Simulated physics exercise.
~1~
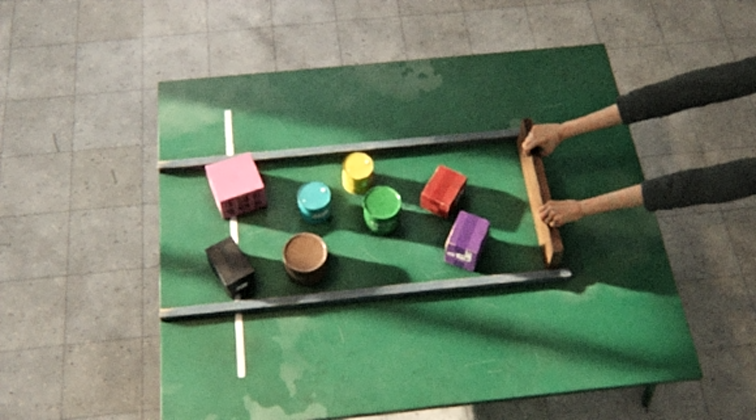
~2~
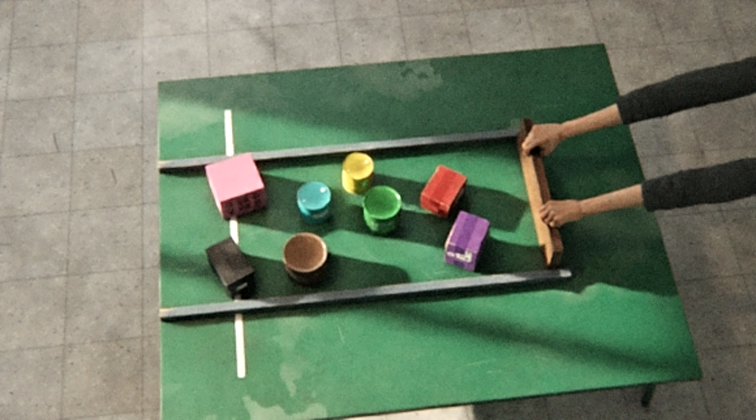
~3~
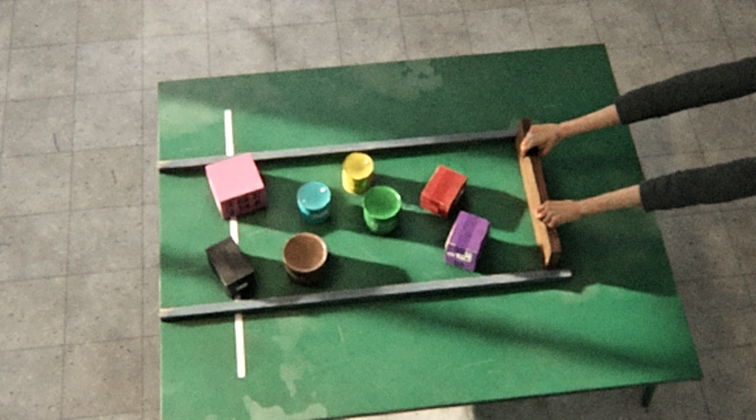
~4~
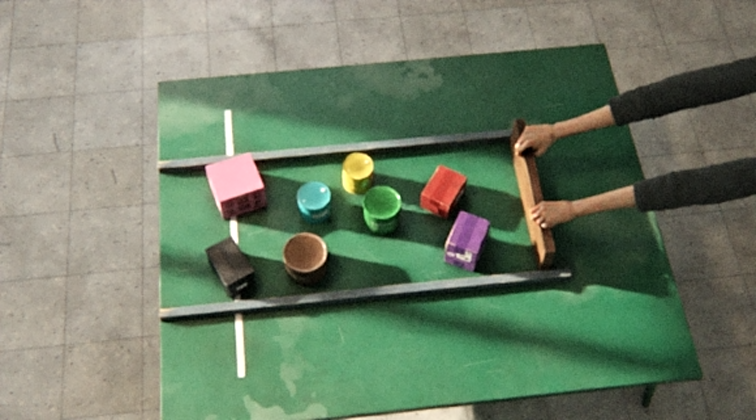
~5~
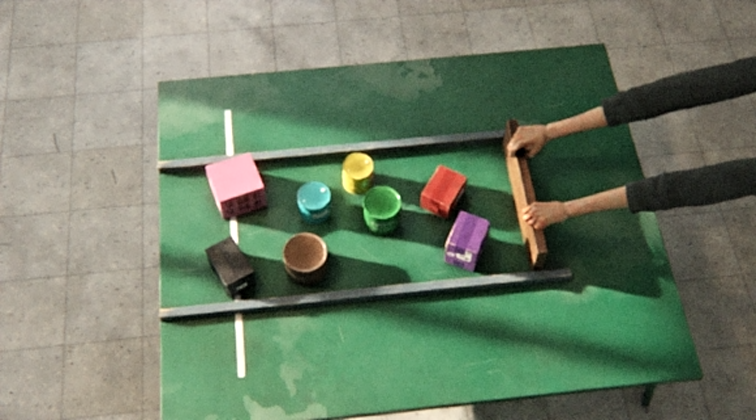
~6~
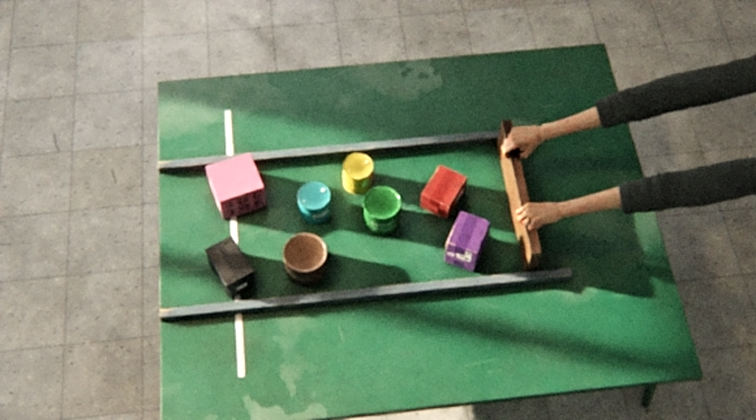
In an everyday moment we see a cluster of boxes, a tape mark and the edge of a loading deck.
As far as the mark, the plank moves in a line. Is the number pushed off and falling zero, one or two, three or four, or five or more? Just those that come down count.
It is one or two.
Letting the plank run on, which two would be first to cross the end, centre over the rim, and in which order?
Sequence: Black tote before pink crate.
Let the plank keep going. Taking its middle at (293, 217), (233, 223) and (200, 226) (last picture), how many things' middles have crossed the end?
In order, that gives 0, then 2, then 5.
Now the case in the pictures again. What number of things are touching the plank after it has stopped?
3 of them.
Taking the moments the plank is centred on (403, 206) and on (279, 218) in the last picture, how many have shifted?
Tally: 3; 8.
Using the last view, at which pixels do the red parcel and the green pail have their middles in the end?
Final pixels, roughly: (217, 221) for the first, (182, 237) for the other.
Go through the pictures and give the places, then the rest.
In the first picture, black tote (231, 268); pink crate (237, 186); brown pail (306, 260); plank (539, 193); tape (234, 234).
In the second picture, pink crate (237, 186); red parcel (444, 192).
In the third picture, brown pail (306, 260); yellow canister (358, 174).
In the fourth picture, black tote (231, 268); purple parcel (467, 242).
In the fifth picture, pink crate (237, 186); turquoise canister (314, 203).
In the sixth picture, black tote (231, 268); pink crate (237, 186); brown pail (306, 260); plank (518, 195); tape (234, 234).
Soon after, none off yet; black tote at rest near (231, 268); pink crate at rest near (237, 186); brown pail at rest near (306, 260).
In the end, the number that fall off is one or two; gone, pink crate and black tote.
